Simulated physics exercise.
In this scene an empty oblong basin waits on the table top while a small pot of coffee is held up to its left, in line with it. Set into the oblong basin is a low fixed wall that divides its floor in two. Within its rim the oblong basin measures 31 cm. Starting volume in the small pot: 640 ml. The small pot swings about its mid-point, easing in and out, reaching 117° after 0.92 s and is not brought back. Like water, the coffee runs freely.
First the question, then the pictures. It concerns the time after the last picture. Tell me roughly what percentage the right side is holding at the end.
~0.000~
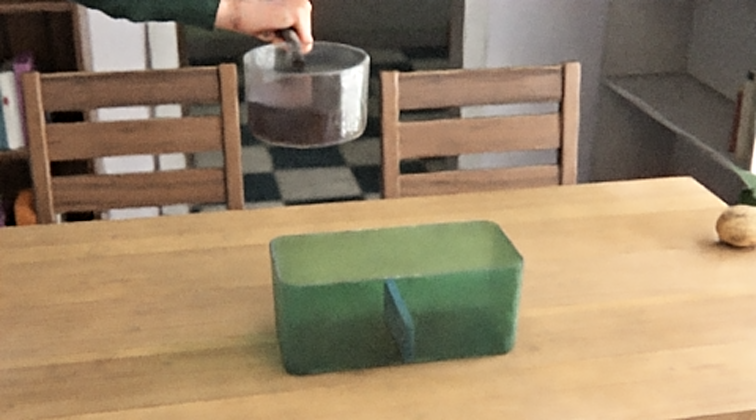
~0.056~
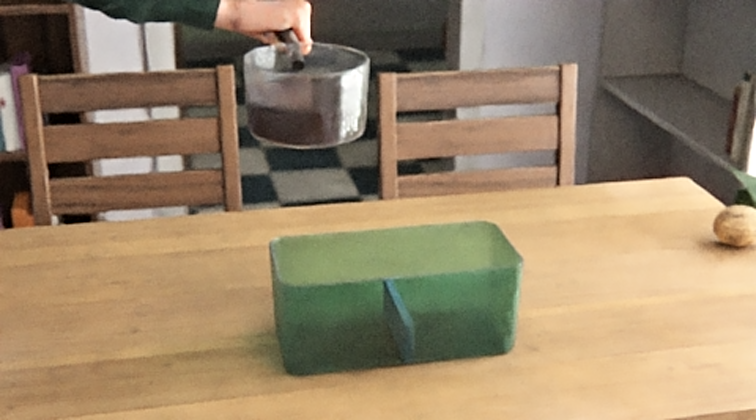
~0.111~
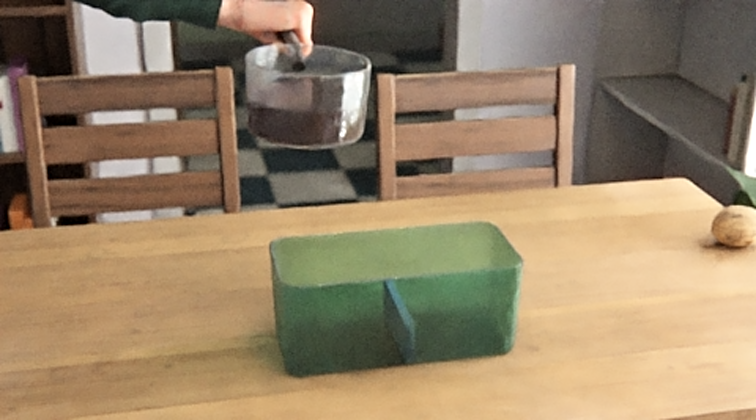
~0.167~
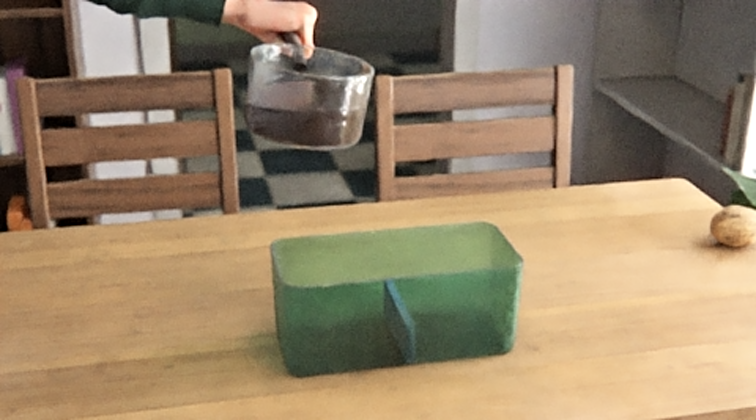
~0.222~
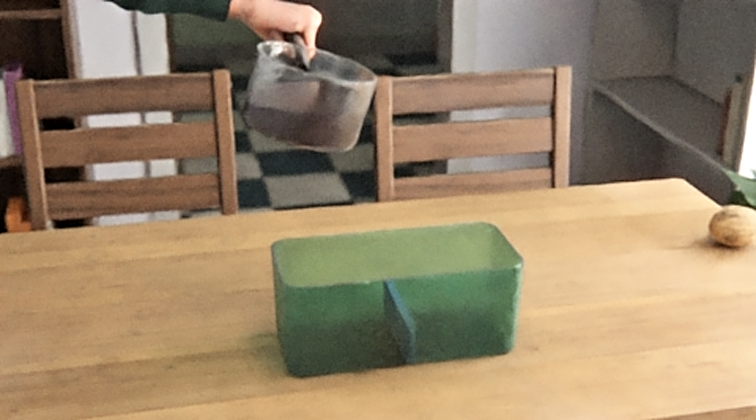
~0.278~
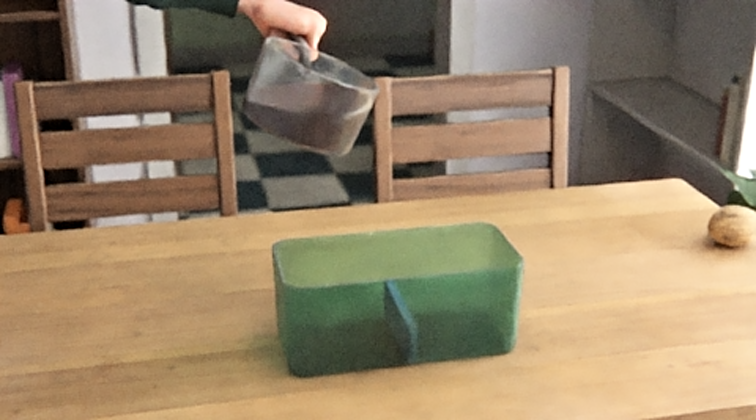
At the end it holds about 62 per cent.
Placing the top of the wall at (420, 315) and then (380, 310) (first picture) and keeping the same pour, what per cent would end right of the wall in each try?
40 % and 90 %.
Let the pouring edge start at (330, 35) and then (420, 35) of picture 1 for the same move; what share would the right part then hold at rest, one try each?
Respectively 25 and 85 %.
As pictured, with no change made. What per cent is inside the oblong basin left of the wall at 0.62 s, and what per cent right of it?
0 per cent left and 3 right, roughly.
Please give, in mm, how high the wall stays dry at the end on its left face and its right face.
The left comes to roughly 42 mm and the right to roughly 32 mm.
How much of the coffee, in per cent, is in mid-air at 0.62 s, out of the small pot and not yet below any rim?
46 per cent.
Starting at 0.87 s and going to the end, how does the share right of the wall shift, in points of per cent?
It rises by about 2.
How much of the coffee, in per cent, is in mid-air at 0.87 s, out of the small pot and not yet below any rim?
About 18 percent.
After 0.62 s the tilt is 89° and 51 per cent is still to pour, 0 is left of the wall and 3 right of it.
After 0.87 s the tilt is 116° and 7 per cent is still to pour, 14 is left of the wall and 60 right of it.
After 1.13 s the tilt is 117° and 0 per cent is still to pour, 36 is left of the wall and 62 right of it.
After 1.42 s the tilt is 117° and 0 per cent is still to pour, 36 is left of the wall and 62 right of it.
In the end 36 per cent lies left of the wall, 62 right of it and 2 outside.
